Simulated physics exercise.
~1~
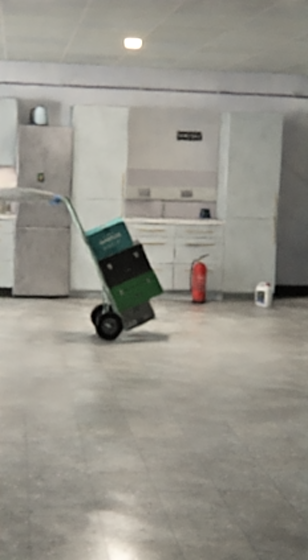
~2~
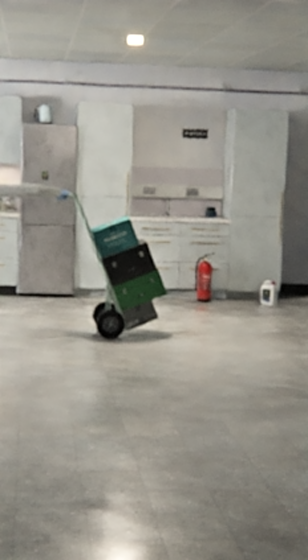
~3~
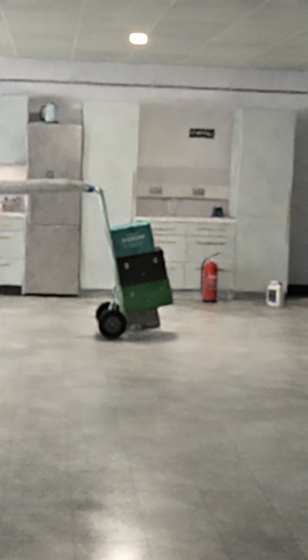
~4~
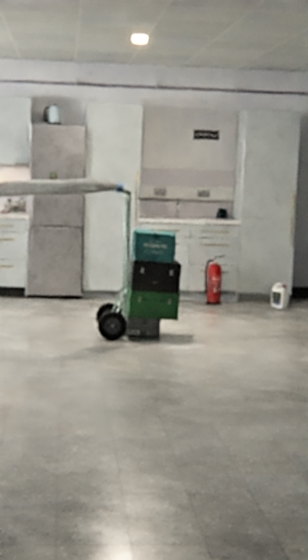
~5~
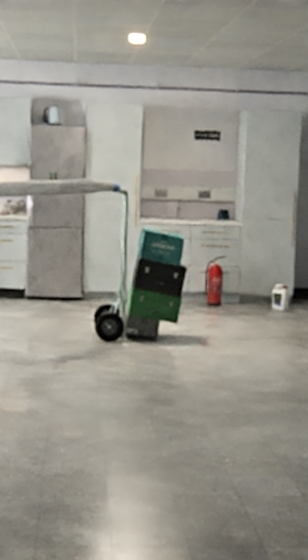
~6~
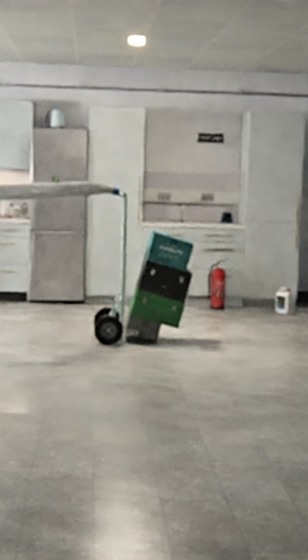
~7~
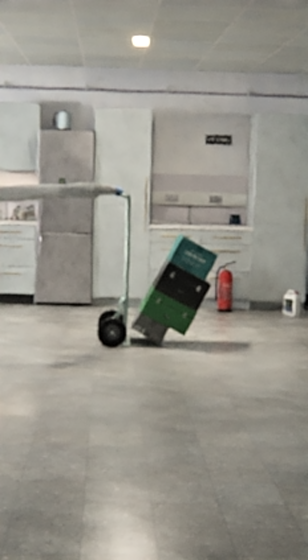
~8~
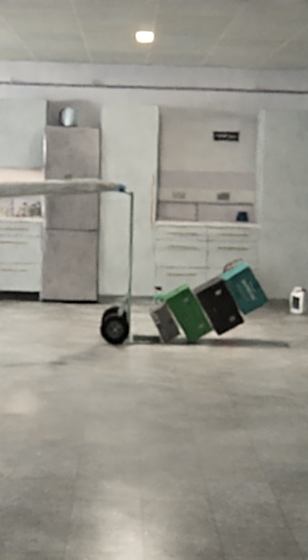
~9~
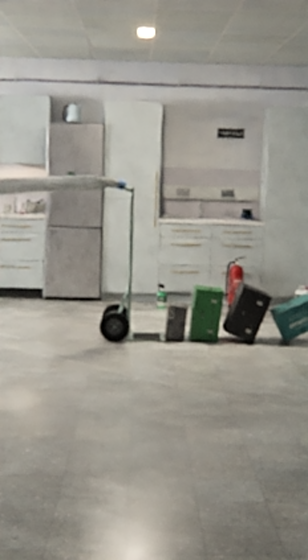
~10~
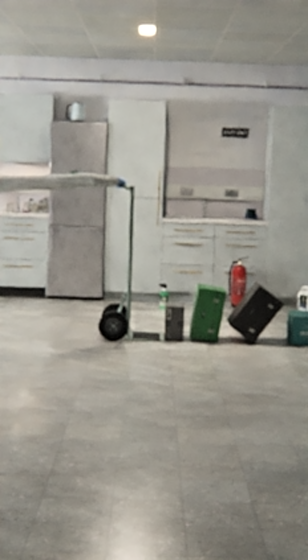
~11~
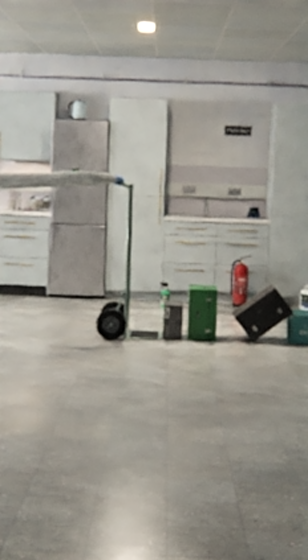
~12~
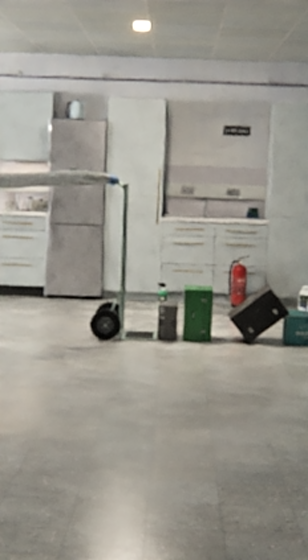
Arm swinging a loaded hand truck upright, its stacked boxes toppling forward to the right and ending strewn in a row.
